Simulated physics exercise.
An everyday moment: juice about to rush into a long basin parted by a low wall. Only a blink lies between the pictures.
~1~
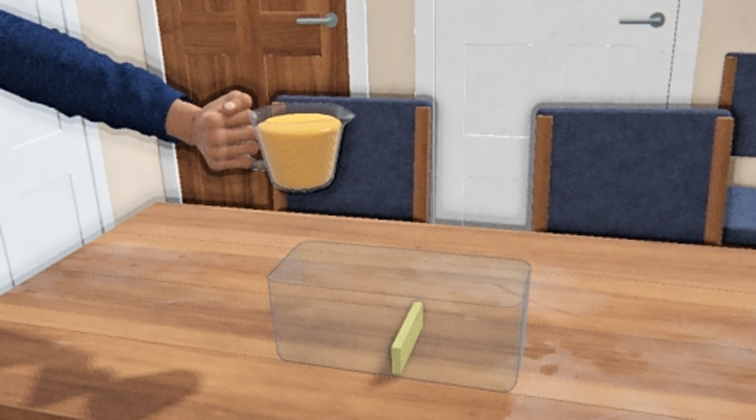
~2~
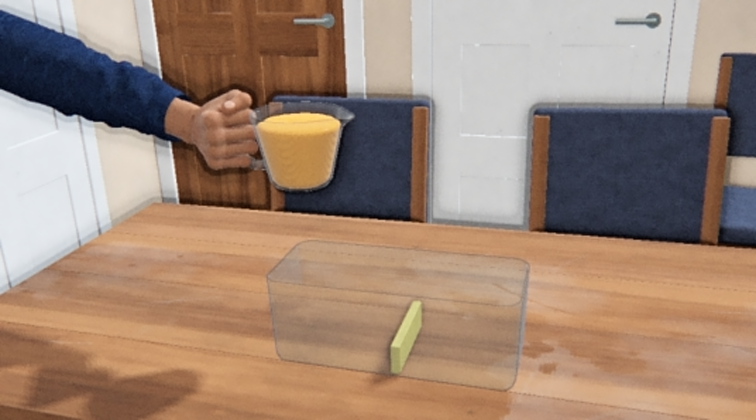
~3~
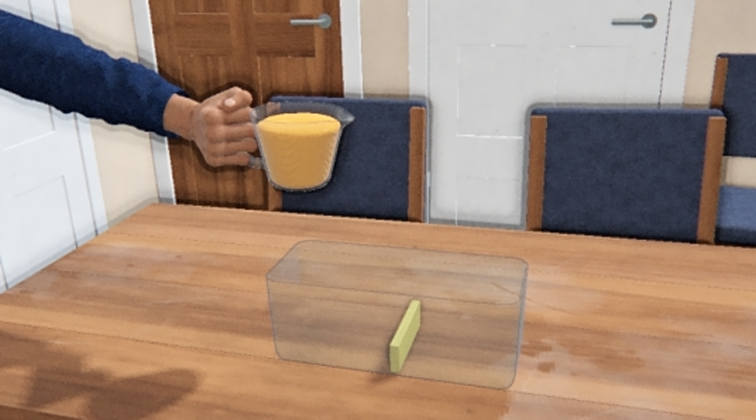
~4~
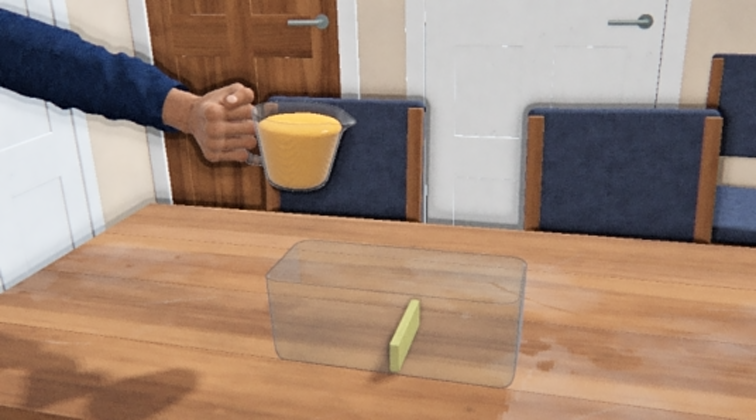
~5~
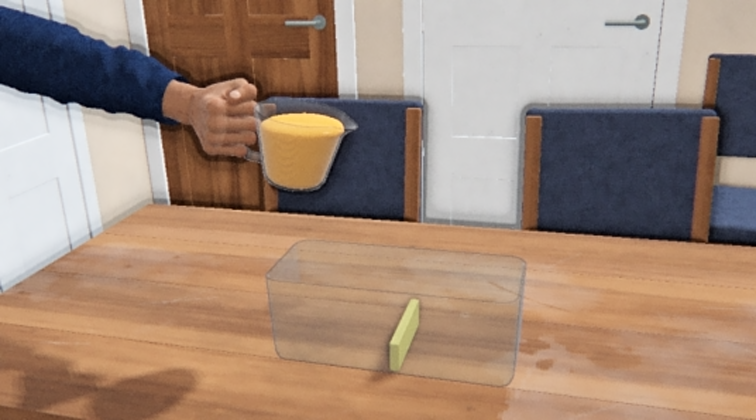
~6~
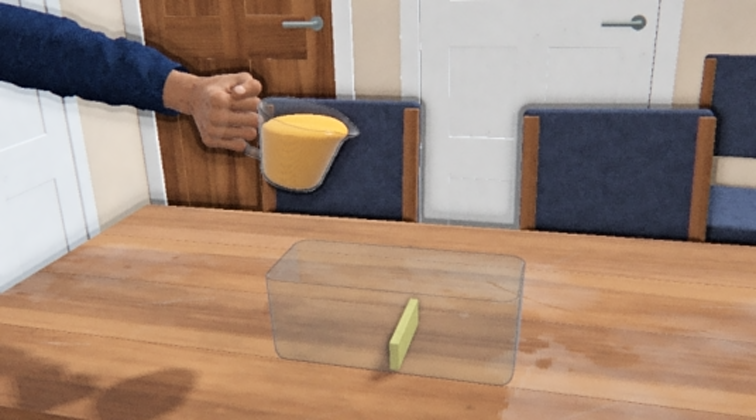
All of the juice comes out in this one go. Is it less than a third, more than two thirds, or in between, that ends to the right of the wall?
The share right of the wall is between a third and two thirds.
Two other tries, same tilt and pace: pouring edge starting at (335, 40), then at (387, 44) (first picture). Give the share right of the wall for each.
About 45 and 85 per cent.
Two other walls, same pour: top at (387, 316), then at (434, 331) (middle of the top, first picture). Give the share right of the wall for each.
Roughly 85 per cent, and 5 per cent.
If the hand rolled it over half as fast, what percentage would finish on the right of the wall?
Some 60 per cent.
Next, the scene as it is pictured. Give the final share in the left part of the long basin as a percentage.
About 55 per cent.
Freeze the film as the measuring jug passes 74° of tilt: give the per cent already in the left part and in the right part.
Some 0 per cent left and 10 right.
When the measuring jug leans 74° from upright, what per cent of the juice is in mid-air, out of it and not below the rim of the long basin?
Close to 35 per cent.
A moment on, the measuring jug is tipped part way and 57 per cent is still to pour, 2 is left of the wall and 8 right of it.
Next, the measuring jug is tipped on its side and 11 per cent is still to pour, 30 is left of the wall and 40 right of it.
Then the measuring jug is tipped on its side and 1 per cent is still to pour, 54 is left of the wall and 43 right of it.
Later the measuring jug is tipped on its side and 0 per cent is still to pour, 56 is left of the wall and 43 right of it.
In the end 56 per cent lies left of the wall, 43 right of it and 1 outside.
